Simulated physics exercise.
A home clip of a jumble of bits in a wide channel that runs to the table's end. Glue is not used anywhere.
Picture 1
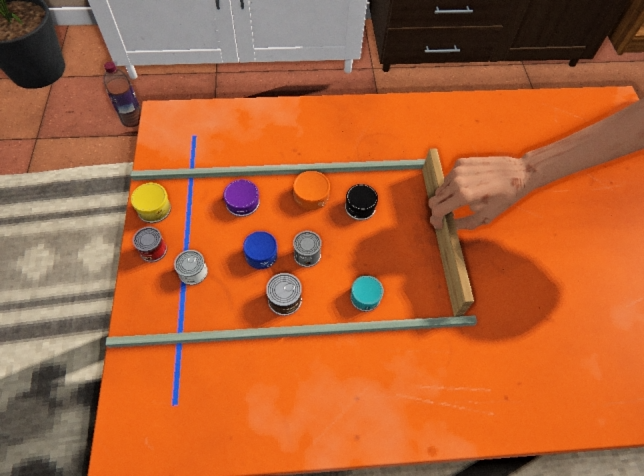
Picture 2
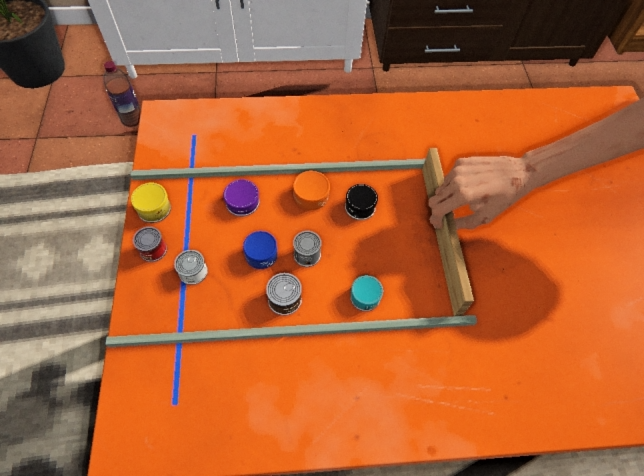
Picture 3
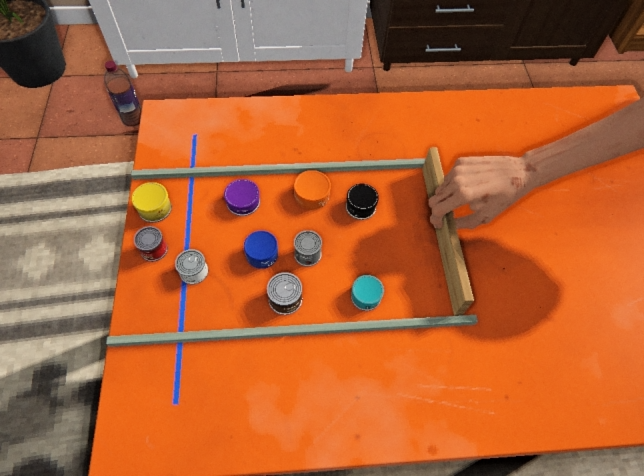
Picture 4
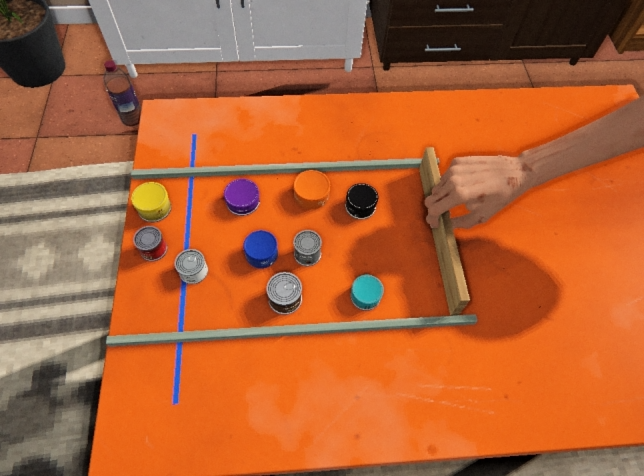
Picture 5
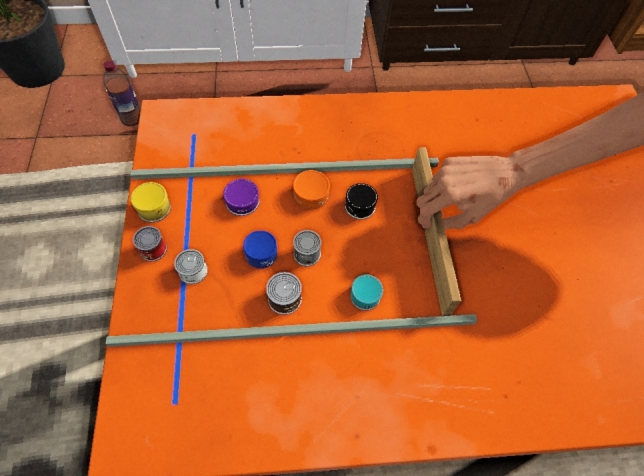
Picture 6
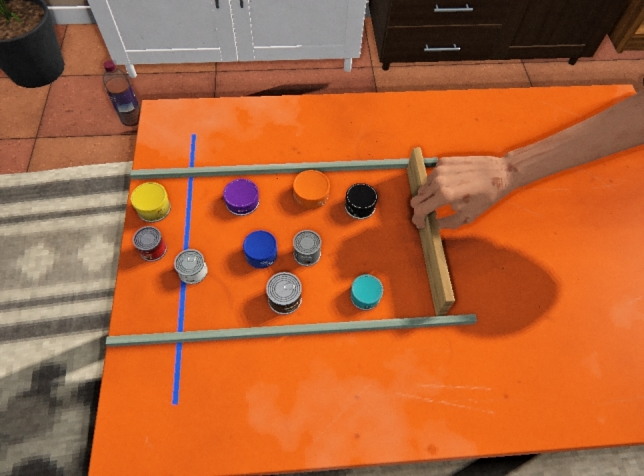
A hand held a wooden board across the right end of a channel on an orange table, then slid it slightly left toward the scattered colourful tins, which stayed still around a blue tape line.
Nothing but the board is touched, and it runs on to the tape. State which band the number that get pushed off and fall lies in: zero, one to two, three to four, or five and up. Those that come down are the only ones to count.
The band is one to two.
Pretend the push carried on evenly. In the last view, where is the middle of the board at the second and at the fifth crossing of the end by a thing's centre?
At (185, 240) for the second, at (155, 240) for the fifth.
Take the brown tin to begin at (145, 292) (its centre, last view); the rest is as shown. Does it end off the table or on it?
From that start, the object then is safe.
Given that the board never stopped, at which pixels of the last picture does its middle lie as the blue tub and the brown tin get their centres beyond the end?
First one: Around (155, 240). Other one: Around (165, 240).
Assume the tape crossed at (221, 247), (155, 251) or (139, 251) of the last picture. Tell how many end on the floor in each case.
In order, the counts are 0, 5 and 5.
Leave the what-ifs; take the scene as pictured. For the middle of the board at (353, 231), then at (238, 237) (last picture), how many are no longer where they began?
Counting first: 3, next 8.
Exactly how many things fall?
2 in total.
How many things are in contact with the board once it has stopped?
That makes 4.
Early on, none off yet; yellow tin at rest near (151, 203); red tin at rest near (150, 244); white tin at rest near (191, 267).
A while later, none off yet; yellow tin moving near (146, 202); red tin at rest near (150, 244); white tin travelled a little near (181, 270).
Finally, the number that fall off is one or two; lost, red tin and yellow tin.
